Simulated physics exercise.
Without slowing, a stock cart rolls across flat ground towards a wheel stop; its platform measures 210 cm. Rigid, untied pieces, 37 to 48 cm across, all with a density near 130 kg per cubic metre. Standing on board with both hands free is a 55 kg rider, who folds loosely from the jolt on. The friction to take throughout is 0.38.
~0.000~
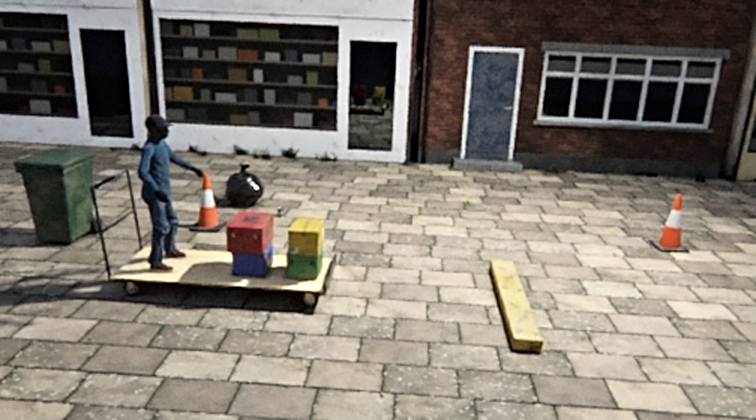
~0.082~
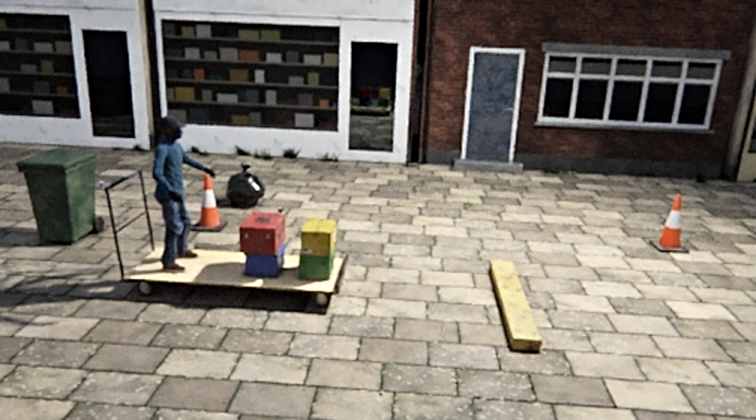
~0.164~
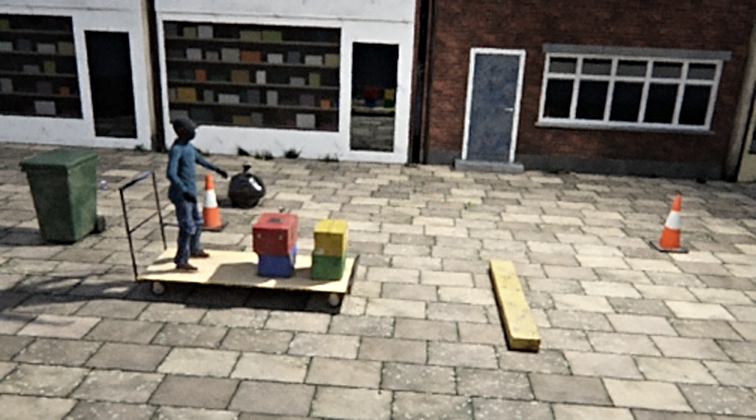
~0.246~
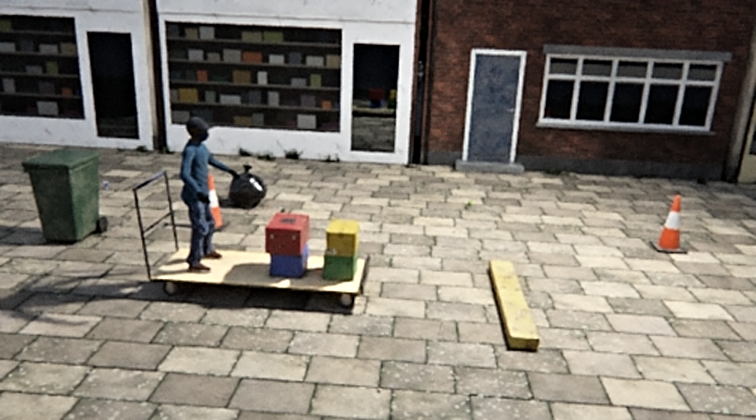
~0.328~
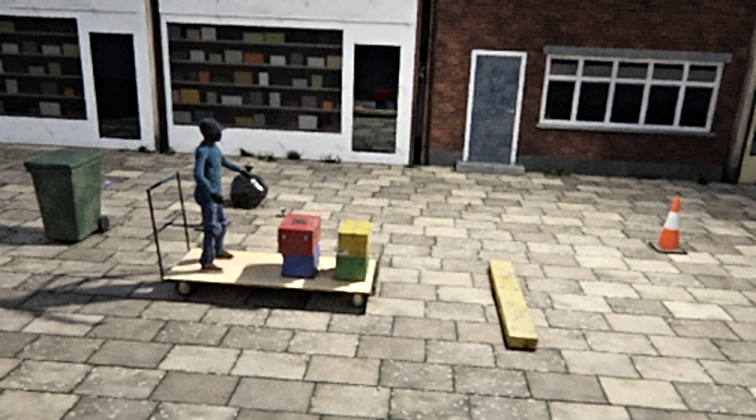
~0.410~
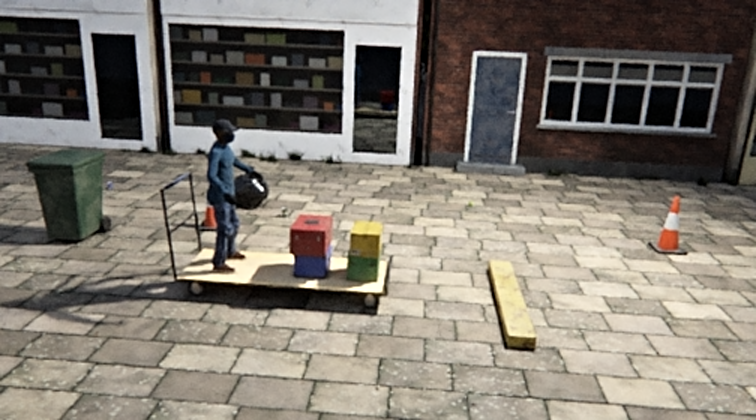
A flat wooden cart carrying a standing figure in blue rolls steadily rightward across a sunlit paved street, seen from a raised, still viewpoint. Red-and-blue and yellow-and-green stacked boxes ride ahead of the figure, whose arm reaches forward, while a yellow beam lies to the right. Behind are a green bin, a black bag, orange cones and shopfronts, the cart and rider gradually passing before the nearer cone.
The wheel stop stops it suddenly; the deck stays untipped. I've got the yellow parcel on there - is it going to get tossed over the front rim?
Departs.
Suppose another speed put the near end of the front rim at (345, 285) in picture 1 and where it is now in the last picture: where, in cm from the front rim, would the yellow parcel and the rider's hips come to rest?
Rest points: Yellow at 10 cm behind, hips at 140 cm behind.
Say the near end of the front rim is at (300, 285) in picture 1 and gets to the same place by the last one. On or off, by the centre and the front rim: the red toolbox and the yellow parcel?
Red - kept, yellow - dropped.
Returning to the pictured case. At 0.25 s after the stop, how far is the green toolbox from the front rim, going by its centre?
Roughly 20 cm short of the front rim.
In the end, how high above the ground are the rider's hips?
Around 50 centimetres high.
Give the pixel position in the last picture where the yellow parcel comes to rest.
(579, 298).
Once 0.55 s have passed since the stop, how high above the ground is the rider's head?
80 cm up.
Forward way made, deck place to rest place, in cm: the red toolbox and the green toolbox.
Shift, cm - red: 30; green: 10.
After 1.22 s the deck stops.
After 1.47 s the yellow parcel is 2 cm past the rim, tilted 10°, near (512, 249) in the last picture's view.
After 1.77 s the yellow parcel is 27 cm past the rim, tilted 95°, near (533, 282) in the last picture's view.
After 2.22 s the yellow parcel is 74 cm past the rim, tilted 180°, near (578, 298) in the last picture's view.
When all is still (4.8 s), past the rim, yellow parcel; behind it, red toolbox, green toolbox, blue suitcase and the rider's hips.
